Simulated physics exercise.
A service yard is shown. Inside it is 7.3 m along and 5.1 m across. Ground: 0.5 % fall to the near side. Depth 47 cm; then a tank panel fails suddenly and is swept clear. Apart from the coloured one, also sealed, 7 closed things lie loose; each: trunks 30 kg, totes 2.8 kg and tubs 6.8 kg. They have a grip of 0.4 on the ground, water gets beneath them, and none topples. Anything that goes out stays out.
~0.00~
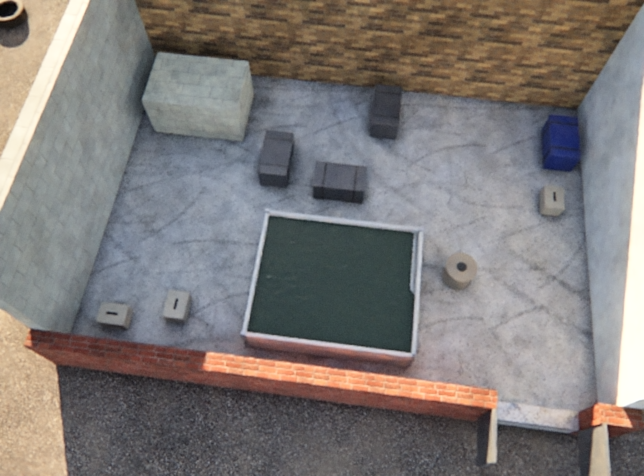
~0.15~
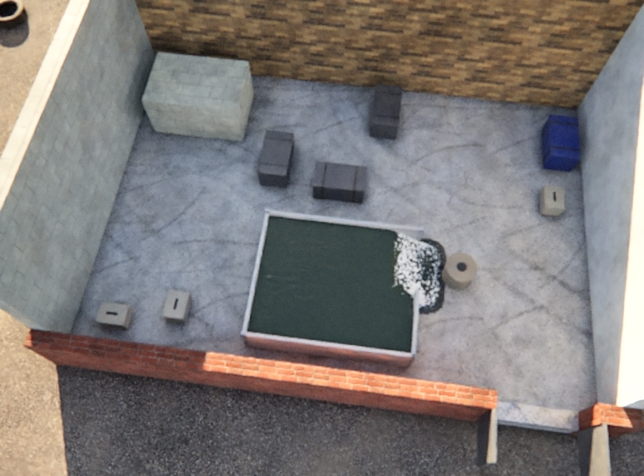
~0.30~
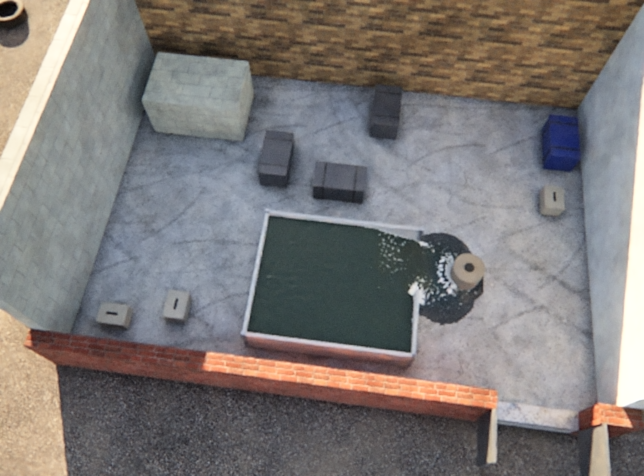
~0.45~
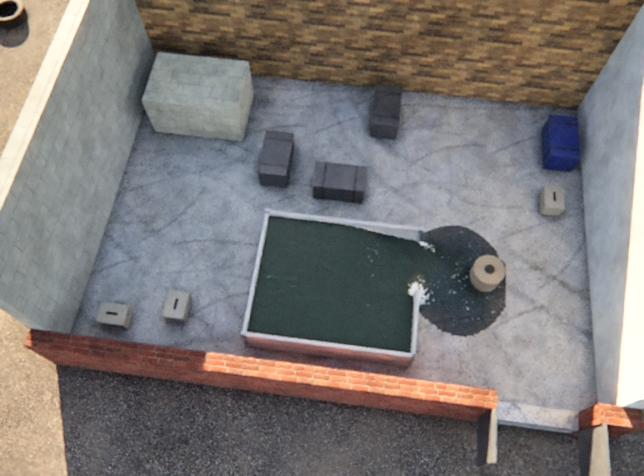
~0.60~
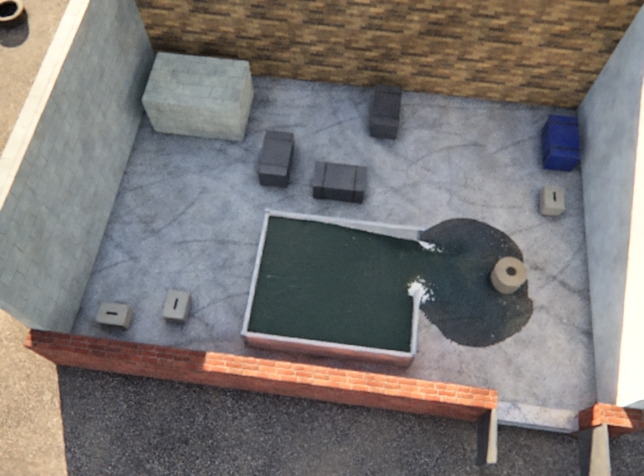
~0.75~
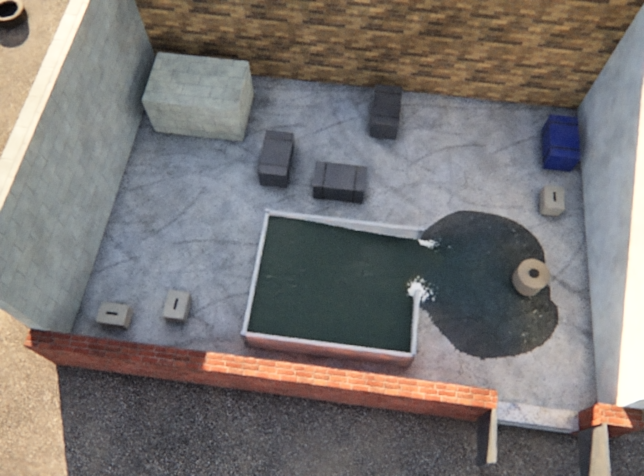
Dark water pours from a tank's right side, spreads, and carries a round tub rightward.
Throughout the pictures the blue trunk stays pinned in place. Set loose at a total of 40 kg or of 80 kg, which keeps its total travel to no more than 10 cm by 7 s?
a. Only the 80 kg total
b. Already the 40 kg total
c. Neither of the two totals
The answer is a.
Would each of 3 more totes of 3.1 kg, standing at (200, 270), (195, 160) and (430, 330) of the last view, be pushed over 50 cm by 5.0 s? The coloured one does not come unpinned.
Each in turn: Not that far, not that far, not that far.
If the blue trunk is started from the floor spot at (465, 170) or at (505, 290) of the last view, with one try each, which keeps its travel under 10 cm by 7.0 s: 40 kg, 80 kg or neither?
In turn: The lighter suffices; both fail.
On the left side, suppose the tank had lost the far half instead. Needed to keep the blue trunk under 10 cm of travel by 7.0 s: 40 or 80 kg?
Well, in that case the light one does it.
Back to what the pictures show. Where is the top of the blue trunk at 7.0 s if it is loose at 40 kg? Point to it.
About pixel (471, 114).
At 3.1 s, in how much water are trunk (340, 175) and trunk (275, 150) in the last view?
I'd estimate 0 cm for the first and 0 cm for the second.
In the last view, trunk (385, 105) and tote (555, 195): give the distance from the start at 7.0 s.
30 cm, 60 cm.
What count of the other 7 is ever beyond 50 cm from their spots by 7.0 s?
By my tally, 2.
After 1.4 s the blue trunk would be 0 cm from its start with 40 kg and 0 cm from its start with 80 kg; 0 cm of water round it then.
After 3.1 s the blue trunk would be 38 cm from its start with 40 kg and 0 cm from its start with 80 kg; 9 cm of water round it then.
After 4.9 s the blue trunk would be 109 cm from its start with 40 kg and 0 cm from its start with 80 kg; 8 cm of water round it then.
After 7.0 s the blue trunk would be 151 cm from its start with 40 kg and 0 cm from its start with 80 kg; 7 cm of water round it then.
